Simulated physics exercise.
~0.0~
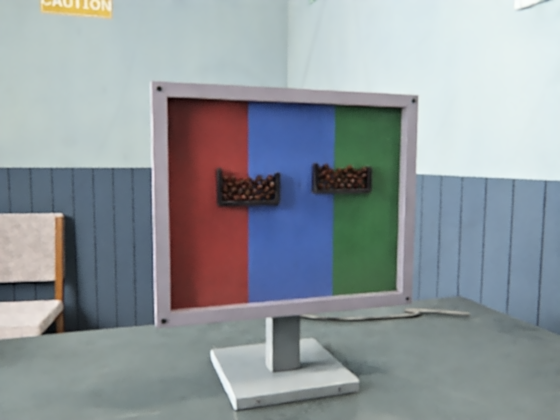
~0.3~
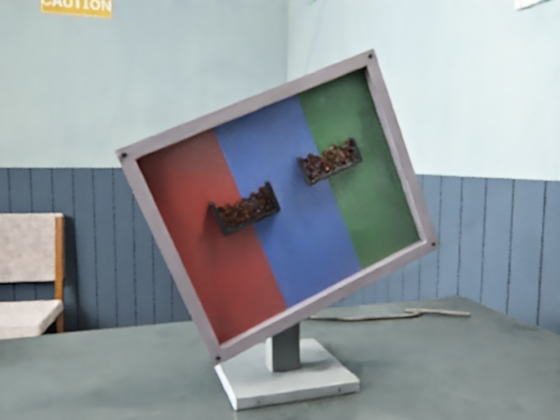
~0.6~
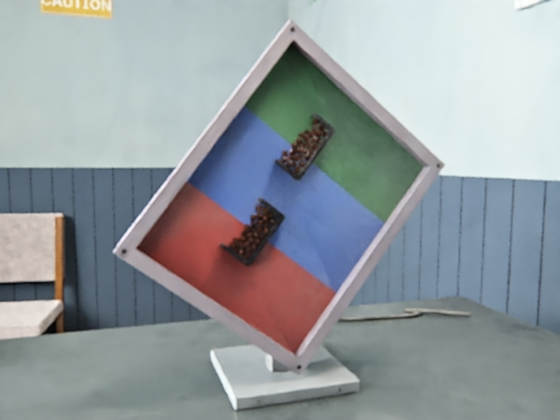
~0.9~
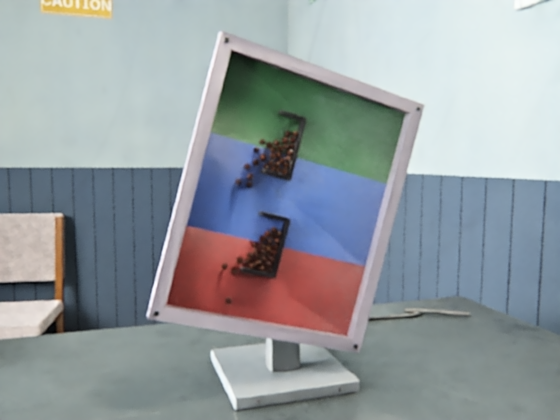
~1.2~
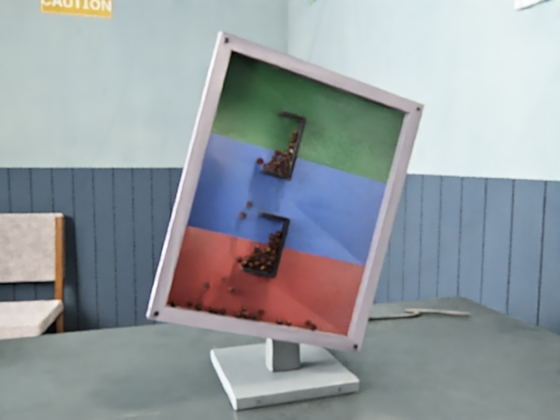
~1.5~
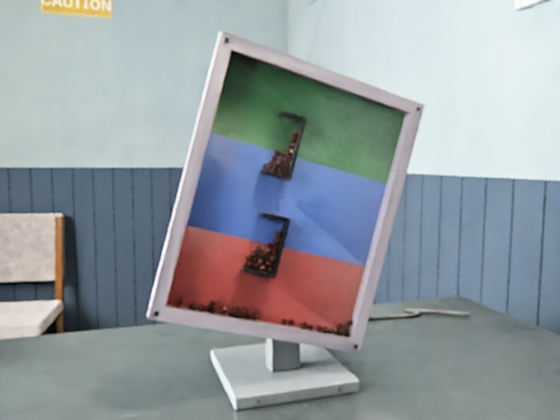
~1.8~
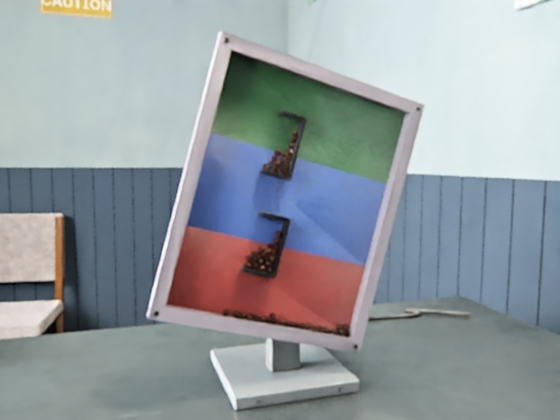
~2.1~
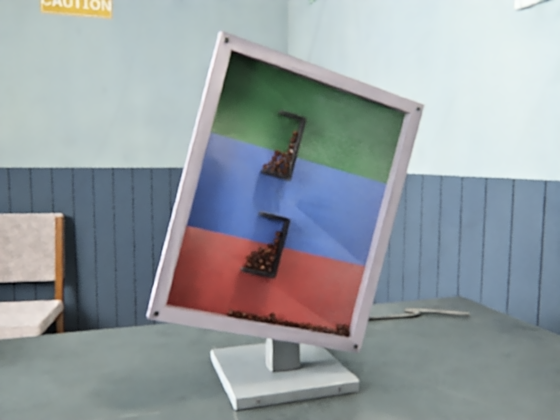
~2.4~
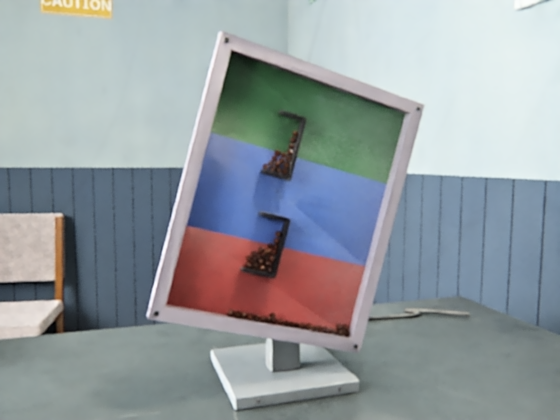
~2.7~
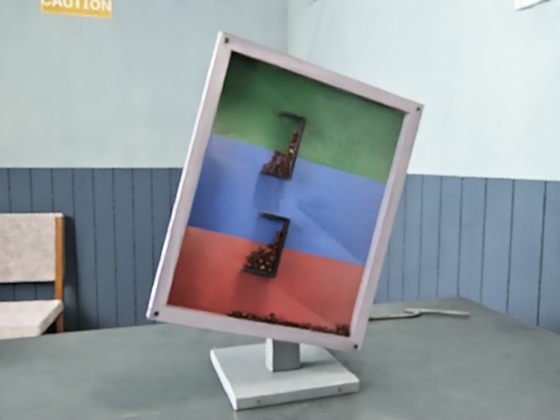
Framed tricolour puzzle box turning anticlockwise on its stand, dark beads spilling from two small trays and settling along the bottom edge.
